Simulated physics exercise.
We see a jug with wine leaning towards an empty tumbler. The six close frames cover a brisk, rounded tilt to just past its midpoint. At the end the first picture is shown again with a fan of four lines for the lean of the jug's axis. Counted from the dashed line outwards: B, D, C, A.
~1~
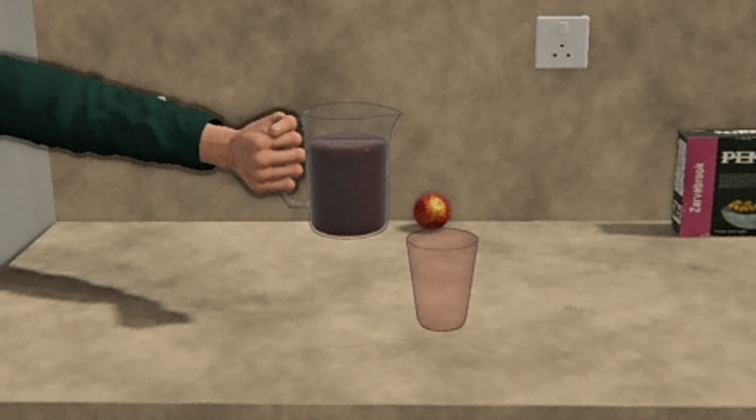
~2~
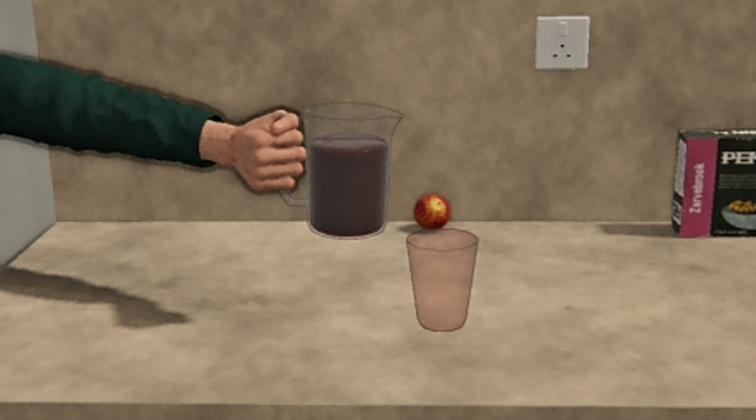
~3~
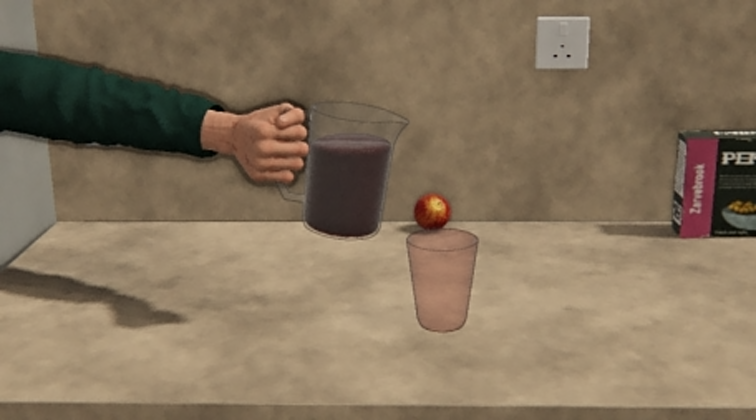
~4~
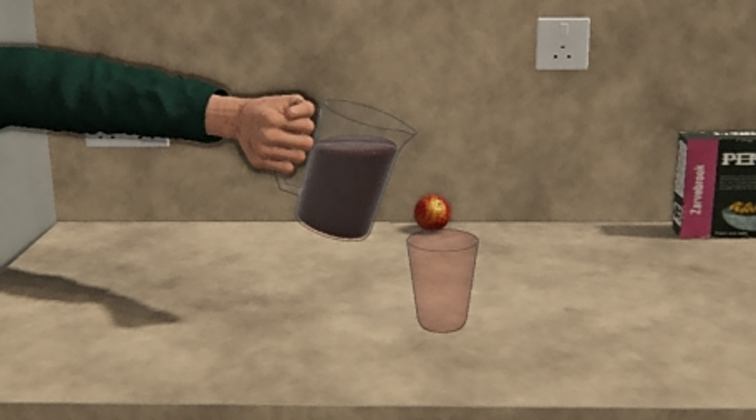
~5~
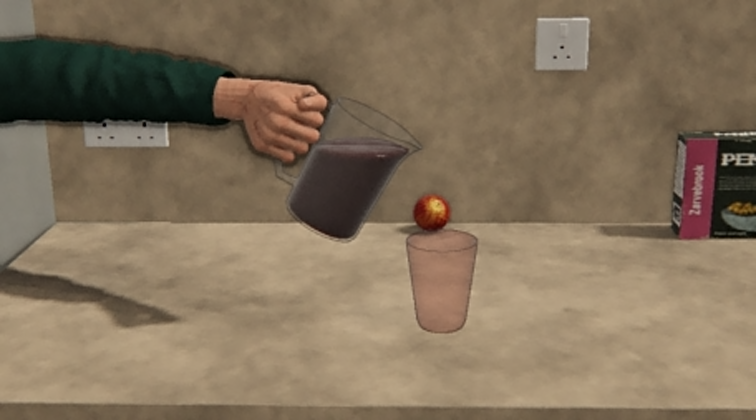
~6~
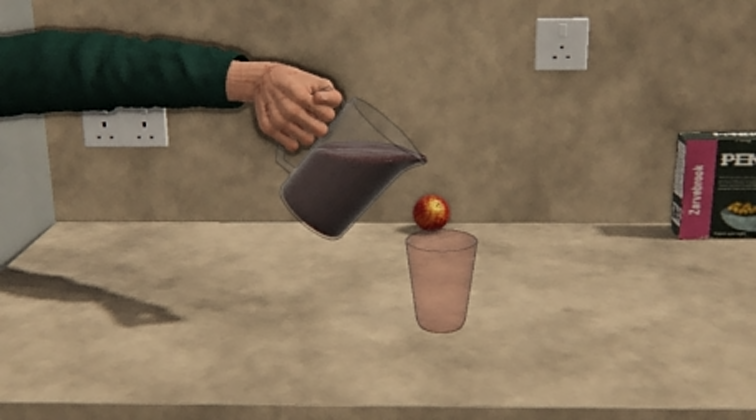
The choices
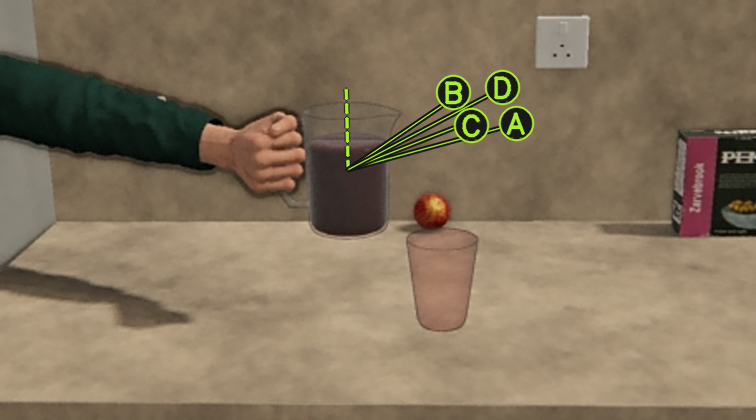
A hand in a dark green sleeve held a clear jug of dark wine behind an empty pinkish tumbler, then steadily tilted it to the right until the wine reached the lip.
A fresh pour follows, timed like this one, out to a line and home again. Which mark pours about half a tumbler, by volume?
D.
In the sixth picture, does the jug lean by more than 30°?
Yes.
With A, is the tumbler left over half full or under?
Over.
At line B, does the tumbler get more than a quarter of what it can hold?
Yes.
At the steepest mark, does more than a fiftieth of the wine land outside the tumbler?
Yes, it does.
On the marked copy, A at (500, 128); B at (441, 105); C at (453, 127); D at (487, 95).
If A is chosen, the tumbler ends with about 75 % of what it can hold; 14 % of the wine is spilt.
If B is chosen, the tumbler ends with about 34 % of what it can hold.
If C is chosen, the tumbler ends with about 70 % of what it can hold; 3 % of the wine is spilt.
If D is chosen, the tumbler ends with about 53 % of what it can hold.
